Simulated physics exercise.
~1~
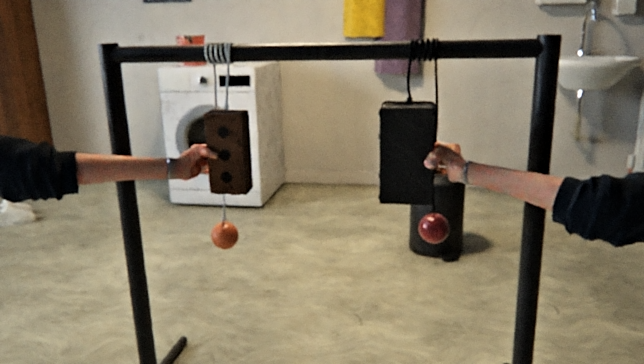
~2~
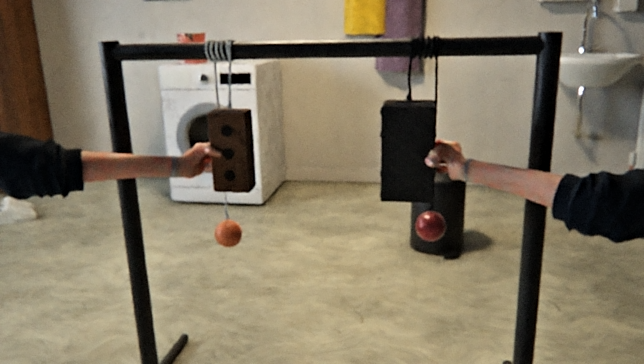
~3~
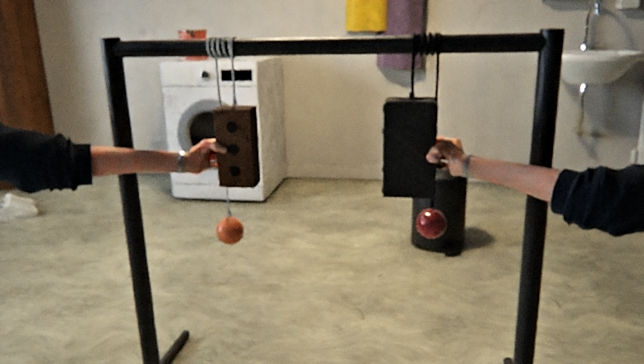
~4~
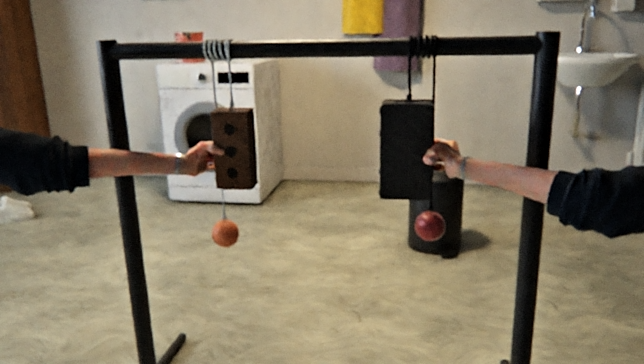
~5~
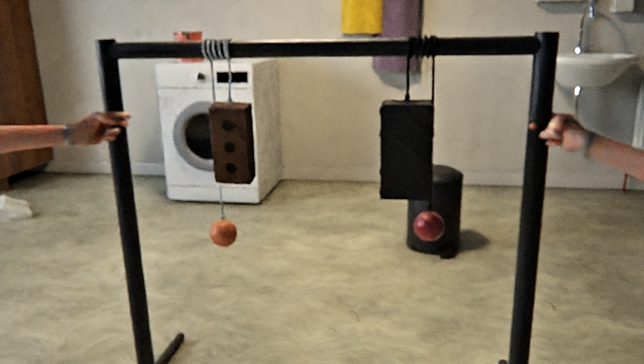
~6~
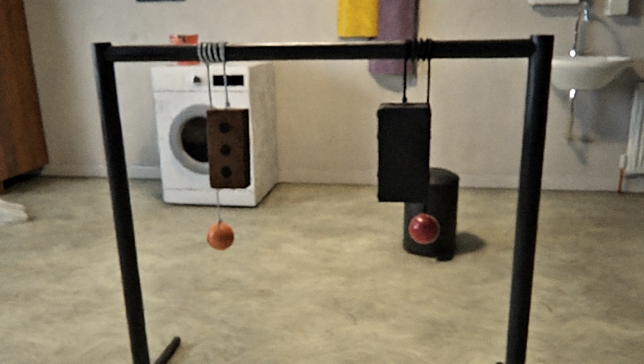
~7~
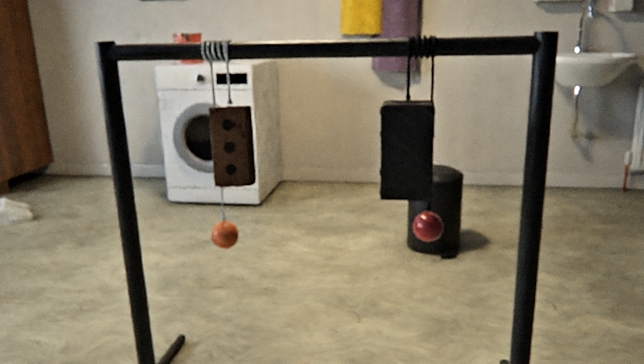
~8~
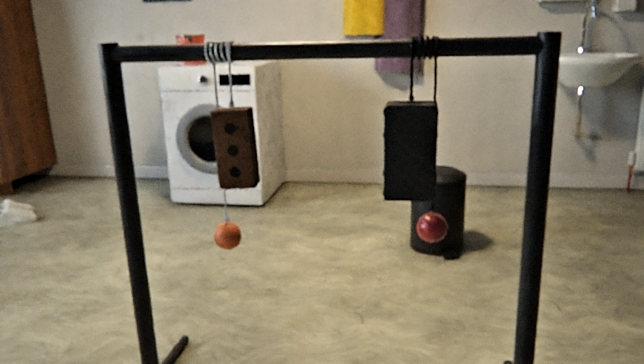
At the start, a brick and a larger black case hang from a dark rail on looped laces, with an orange ball dangling below the brick and a red ball below the case. A hand reaches in from each side, the left one holding the brick and the right one holding the case. Both hands then let go and move to the upright posts of the stand. Next they draw back out of view. The brick and the case stay hanging at about the same height, and at the end both are still in the air, the balls beneath them.
